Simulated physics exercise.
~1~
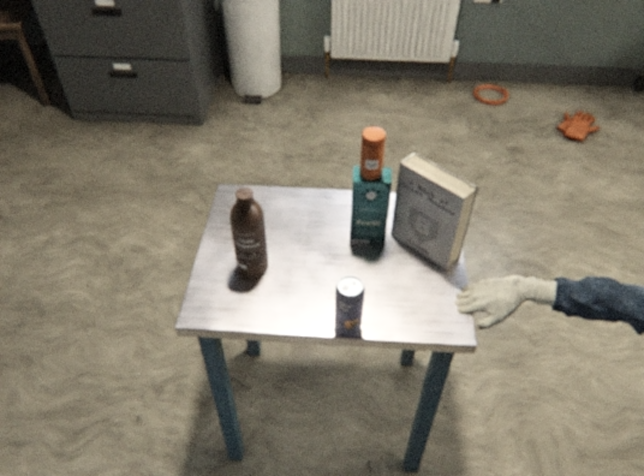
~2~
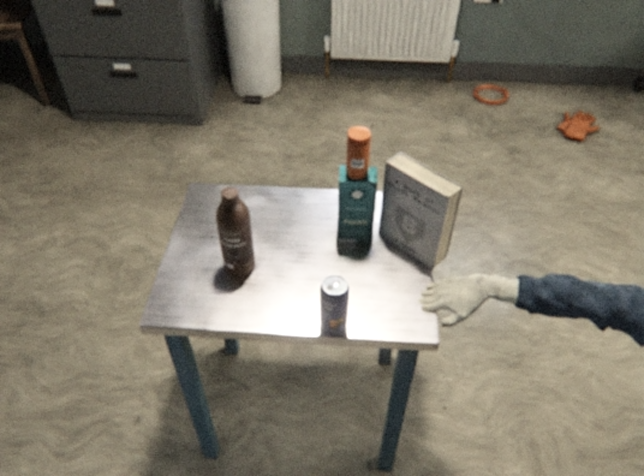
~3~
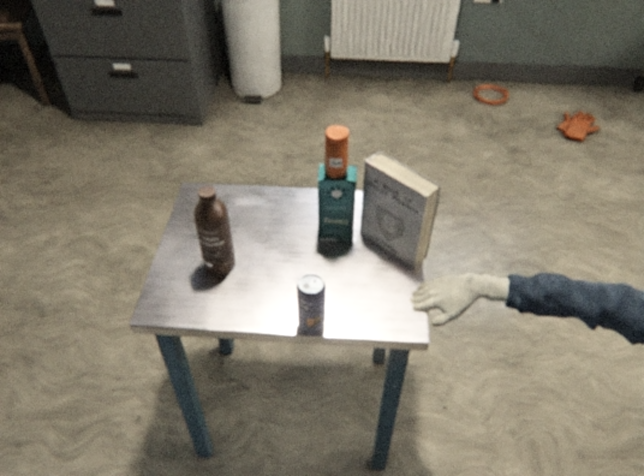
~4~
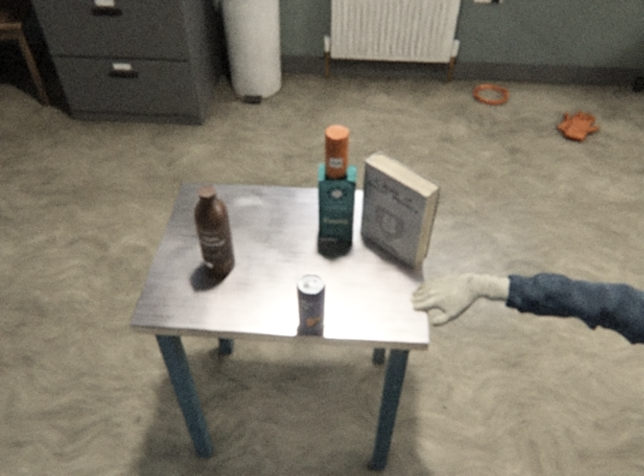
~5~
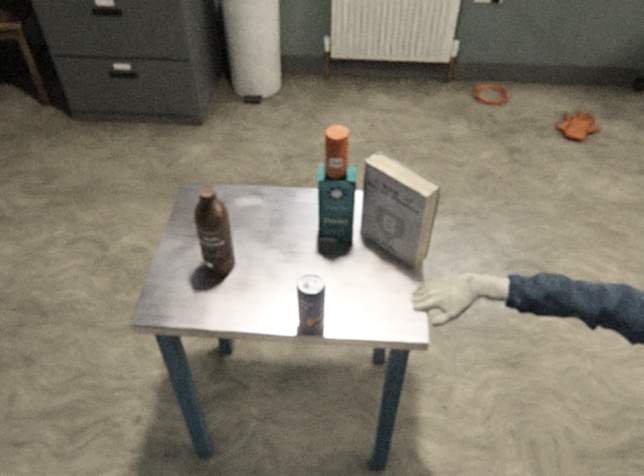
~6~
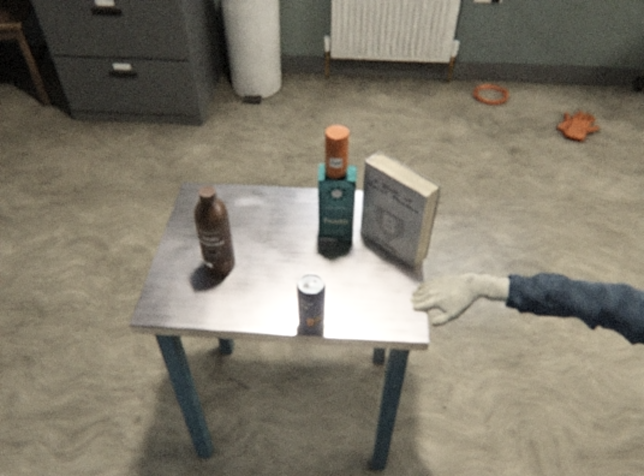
A gloved hand shoves the small table left, then stops, leaving every item standing upright.
